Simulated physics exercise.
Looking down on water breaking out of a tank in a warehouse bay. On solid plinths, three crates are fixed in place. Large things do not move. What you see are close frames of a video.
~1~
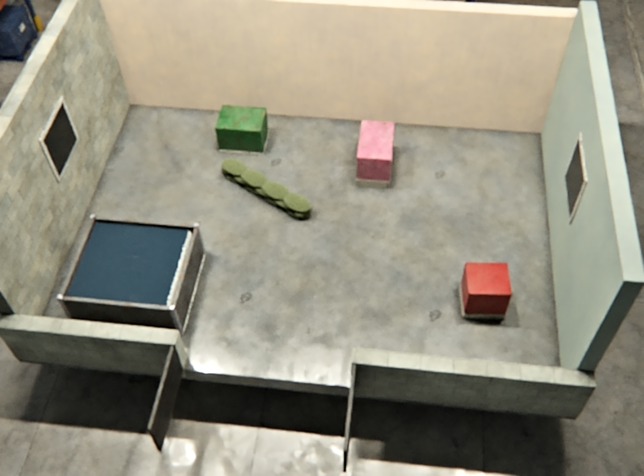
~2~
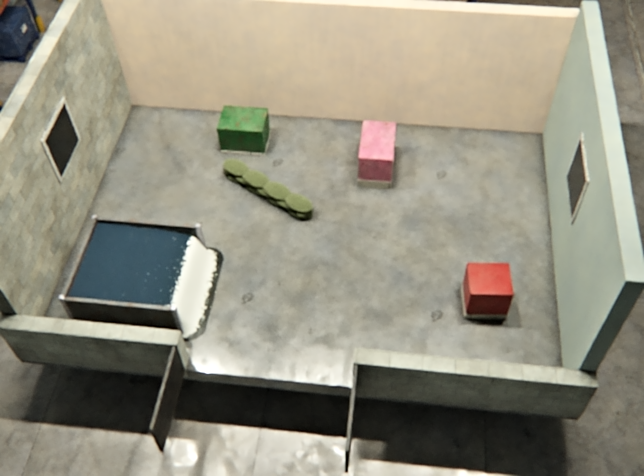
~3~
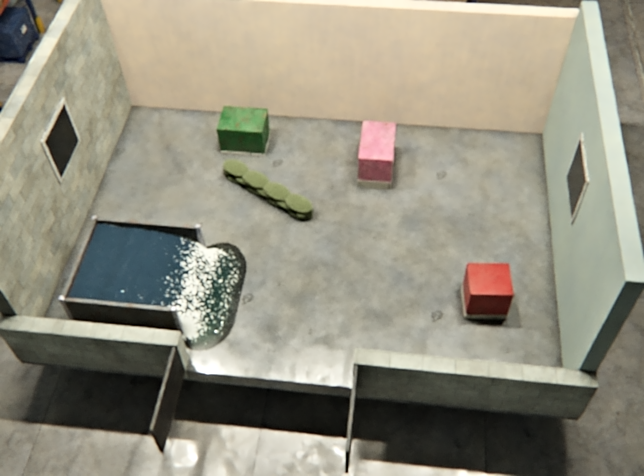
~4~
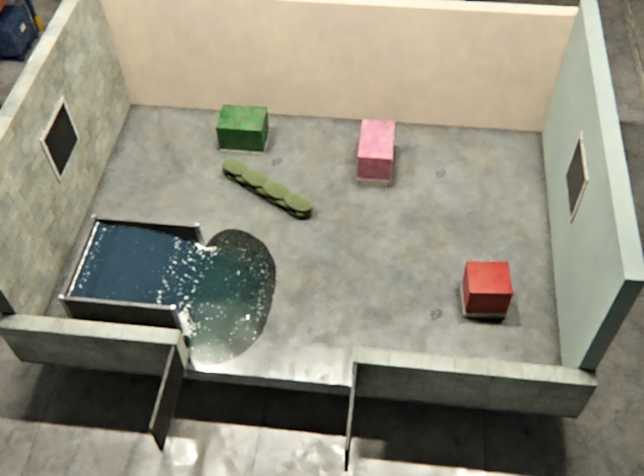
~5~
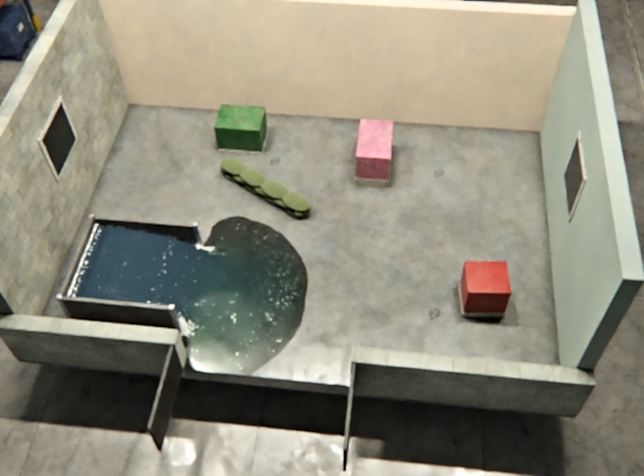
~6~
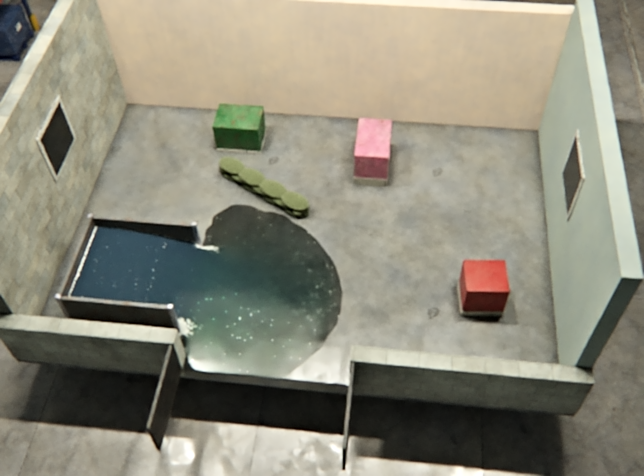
In this clip, still water sits in a tank at the lower left of a walled bay, then pours out its right side and spreads across the gray floor in a widening dark pool, while the colored blocks stay put.
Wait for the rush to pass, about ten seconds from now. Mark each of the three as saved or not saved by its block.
Pink crate - saved; red crate - not saved; green crate - not saved.
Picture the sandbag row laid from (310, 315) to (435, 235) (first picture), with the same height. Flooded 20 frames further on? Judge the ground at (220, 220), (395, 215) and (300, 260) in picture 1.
Order kept: Flood-free - flood-hit - flood-hit.
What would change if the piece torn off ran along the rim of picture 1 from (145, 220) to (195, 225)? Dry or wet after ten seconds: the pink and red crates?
Pink: Not reached; red: Not reached.
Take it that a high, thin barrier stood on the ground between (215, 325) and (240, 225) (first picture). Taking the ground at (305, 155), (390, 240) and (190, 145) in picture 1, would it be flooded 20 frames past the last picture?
One after the other: Dry, not flooded, awash.
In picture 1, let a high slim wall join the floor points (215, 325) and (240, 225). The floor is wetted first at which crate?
That would be the crate marked green.
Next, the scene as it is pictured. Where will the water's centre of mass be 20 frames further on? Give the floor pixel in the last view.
Centre of mass: Roughly (381, 276).
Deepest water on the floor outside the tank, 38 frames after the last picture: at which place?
Roughly (497, 133).
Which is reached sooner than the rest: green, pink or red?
The red crate comes first.
A moment on, water covers 30 % of the floor; the pink crate not reached, the red crate water round its plinth, the green crate not reached.
Next, water covers 45 % of the floor; the pink crate water round its plinth, the red crate water round its plinth, the green crate not reached.
Then, water covers 55 % of the floor; the pink crate water round its plinth, the red crate water round its plinth, the green crate not reached.
Later, water covers 60 % of the floor; the pink crate water round its plinth, the red crate water round its plinth, the green crate not reached.
In the end, water covers 70 % of the floor; the pink crate stayed above the water, the red crate was topped, the green crate was topped.
